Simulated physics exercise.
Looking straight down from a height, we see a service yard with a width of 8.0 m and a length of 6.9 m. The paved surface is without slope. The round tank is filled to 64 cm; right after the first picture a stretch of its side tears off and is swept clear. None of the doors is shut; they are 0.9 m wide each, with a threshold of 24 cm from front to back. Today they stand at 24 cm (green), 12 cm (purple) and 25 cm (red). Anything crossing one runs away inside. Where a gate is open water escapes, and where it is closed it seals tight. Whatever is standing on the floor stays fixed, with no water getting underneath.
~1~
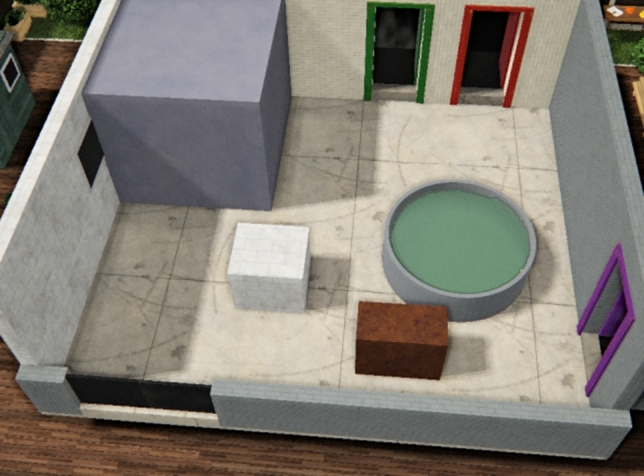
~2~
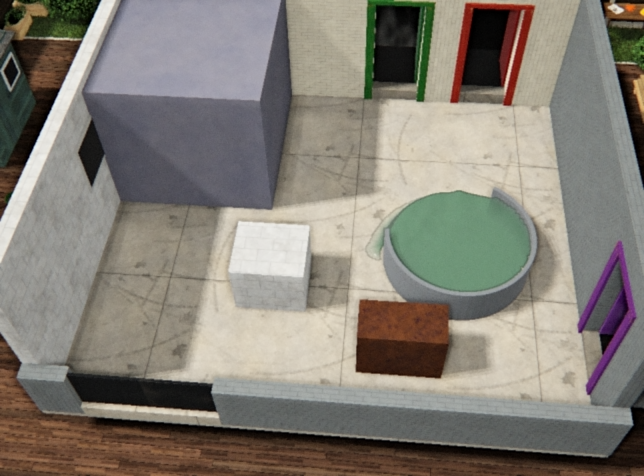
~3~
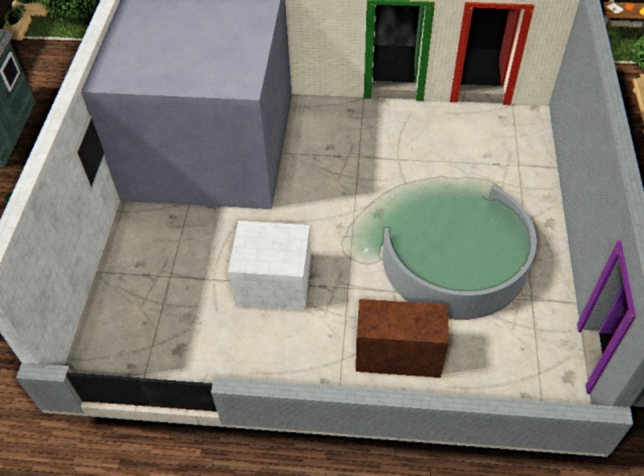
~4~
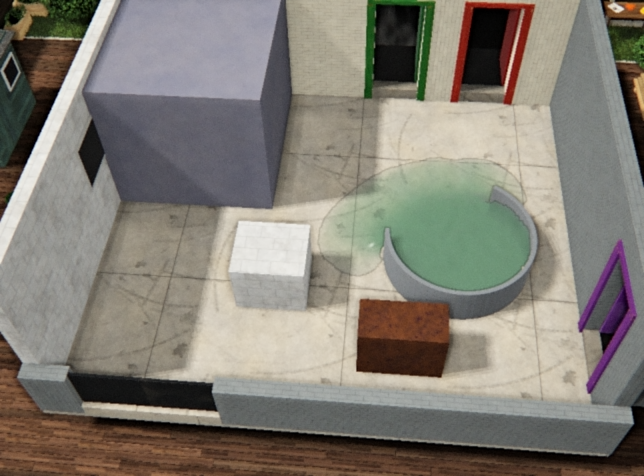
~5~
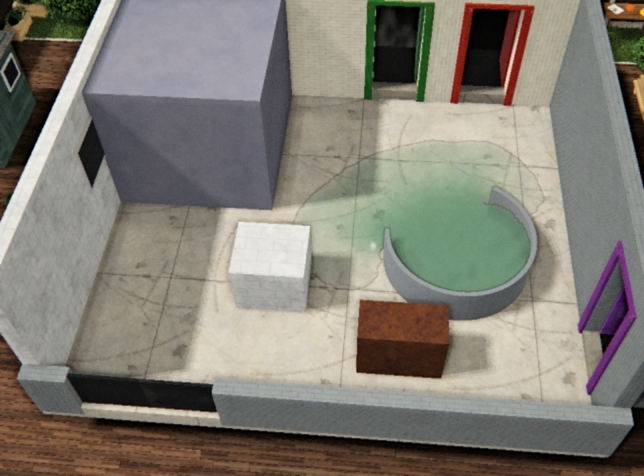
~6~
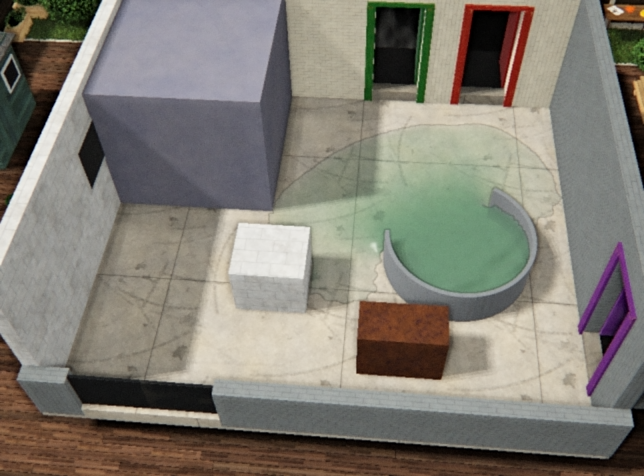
Green water pouring from a gap in the far side of a round grey tank, spreading thinly across the pale paved yard.
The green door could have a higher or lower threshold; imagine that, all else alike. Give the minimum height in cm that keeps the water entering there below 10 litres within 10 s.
It would need to be at least 24 cm high.
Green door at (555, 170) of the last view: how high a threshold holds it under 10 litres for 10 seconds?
Roughly 13.0 cm.
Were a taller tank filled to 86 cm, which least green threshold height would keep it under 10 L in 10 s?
Around 32 cm high.
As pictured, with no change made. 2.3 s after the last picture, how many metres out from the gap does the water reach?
Near 5.8 metres, give or take.
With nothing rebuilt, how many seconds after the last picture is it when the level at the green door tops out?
The depth peaks at about 1.6 seconds.
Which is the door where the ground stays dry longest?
Final door: Purple.
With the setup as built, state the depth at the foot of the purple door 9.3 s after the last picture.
The depth there is around 6.0 cm.
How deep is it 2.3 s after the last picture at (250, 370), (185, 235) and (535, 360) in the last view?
Roughly 0, 2 and 0 cm, in turn.
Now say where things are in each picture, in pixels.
Still water, 64 cm deep, in the round tank at (459, 238); the green door at (397, 62) is dry, in the first frame.
The gap is on the far side, the front 0.3 m out at a hidden place; the back of the round tank holds 64 cm, in the second frame.
The gap is on the far side, the front 0.7 m out at a hidden place; the back of the round tank holds 64 cm, in the third frame.
The gap is on the far side, the front 1.2 m out at (483, 162); the back of the round tank holds 64 cm, in the fourth frame.
Water pours out on the far side and has run 1.7 m, to (488, 145); about 6 cm deep outside, 62 cm at the back, in the fifth frame.
The gap is on the far side, the front 2.2 m out at (490, 129); the back of the round tank holds 55 cm; 0.9 m in a straight line remain to the green door at (397, 61), in the sixth frame.
Then, 0.7 s after the last picture water covers 45 % of the floor, deepest (24 cm) near (429, 104); 21 cm at the green door, 0 litres in over its 24 cm threshold.
Then, 2.3 s after the last picture water covers 50 % of the floor, deepest (34 cm) near (297, 98); 24 cm at the green door, 5 litres in over its 24 cm threshold.
Then, 9.3 s after the last picture water covers 95 % of the floor, deepest (12 cm) near (559, 374); 6 cm at the green door, 8 litres in over its 24 cm threshold.
At the green door as built, the water peaked near 30 cm, 1.5 s after the last picture.
With a threshold of 22 cm, 18 litres would have come in within the 10 s; with 30 cm, 0 litres. So under 10 litres takes about 24 cm.
